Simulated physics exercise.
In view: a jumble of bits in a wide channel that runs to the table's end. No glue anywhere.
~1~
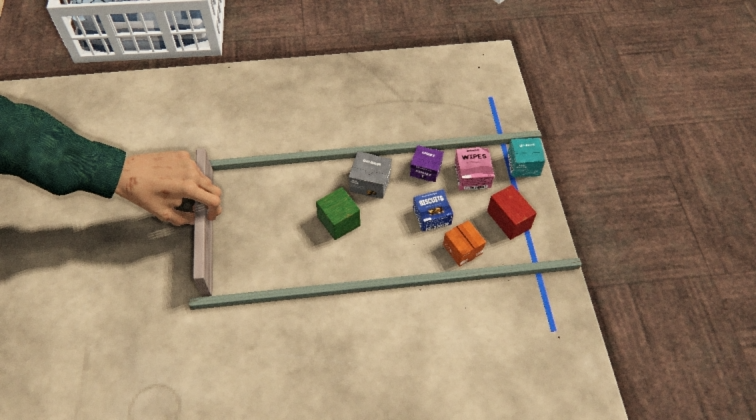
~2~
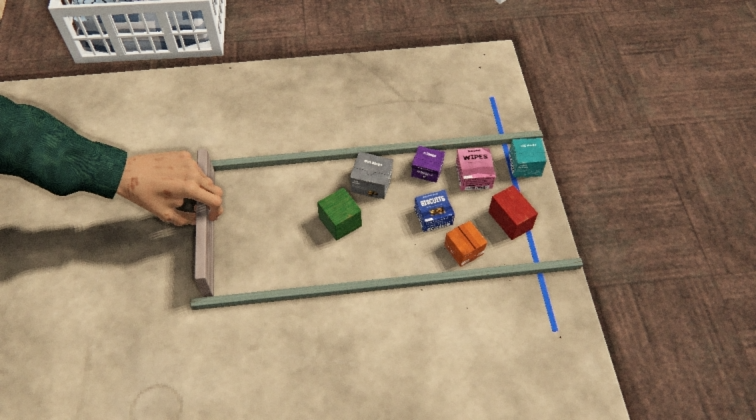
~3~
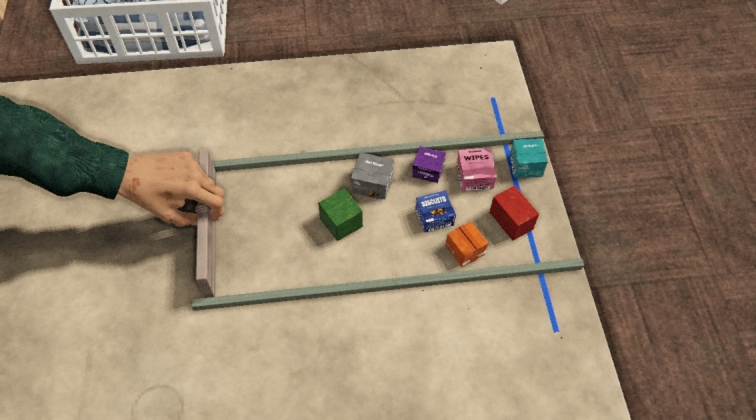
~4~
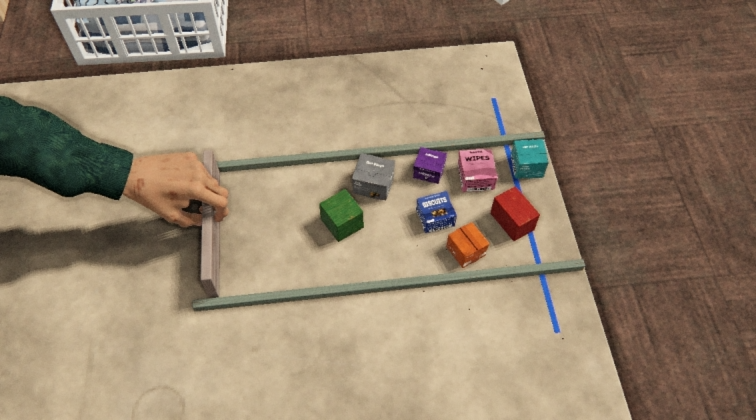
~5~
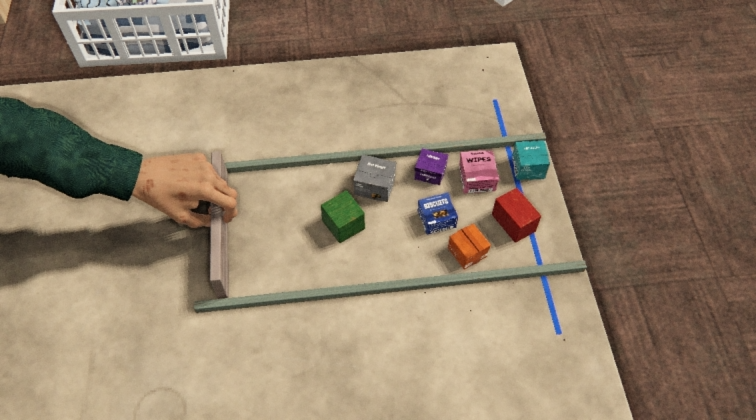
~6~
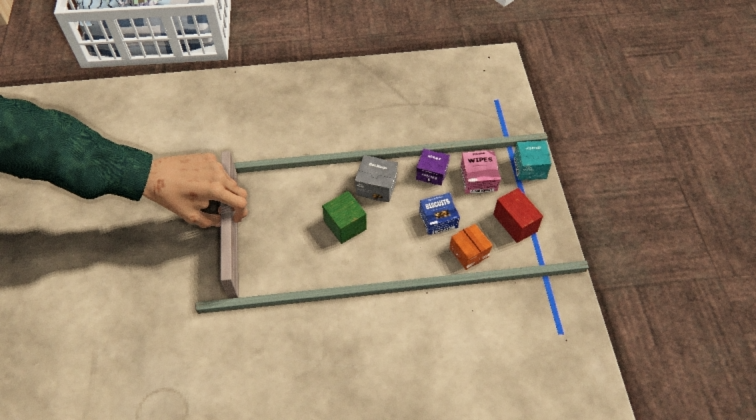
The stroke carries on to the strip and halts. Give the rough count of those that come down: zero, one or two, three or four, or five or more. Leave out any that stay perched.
Here the number that fall off is five or more.
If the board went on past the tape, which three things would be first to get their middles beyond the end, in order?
The order is the turquoise box, the pink box, the red block.
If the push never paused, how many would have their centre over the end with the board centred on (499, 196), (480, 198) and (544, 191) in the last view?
The counts: 3, 1 and 5.
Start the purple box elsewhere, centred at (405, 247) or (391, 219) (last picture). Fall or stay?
In that order, it remains up; falls.
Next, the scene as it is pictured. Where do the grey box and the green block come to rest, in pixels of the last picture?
The grey box at (534, 159), the green block at (544, 203).
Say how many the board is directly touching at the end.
That makes 3.
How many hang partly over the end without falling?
It comes to 0.
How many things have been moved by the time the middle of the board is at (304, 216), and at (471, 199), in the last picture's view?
First 0, then 8.
A little later, none off yet; turquoise box at rest near (532, 161); red block at rest near (518, 215); pink box at rest near (480, 172).
Next, none off yet; turquoise box moving near (535, 160); red block at rest near (518, 215); pink box shifted about its own width near (505, 171).
When it is over, the number that fall off is five or more; down, blue box, purple box, pink box, red block and turquoise box.
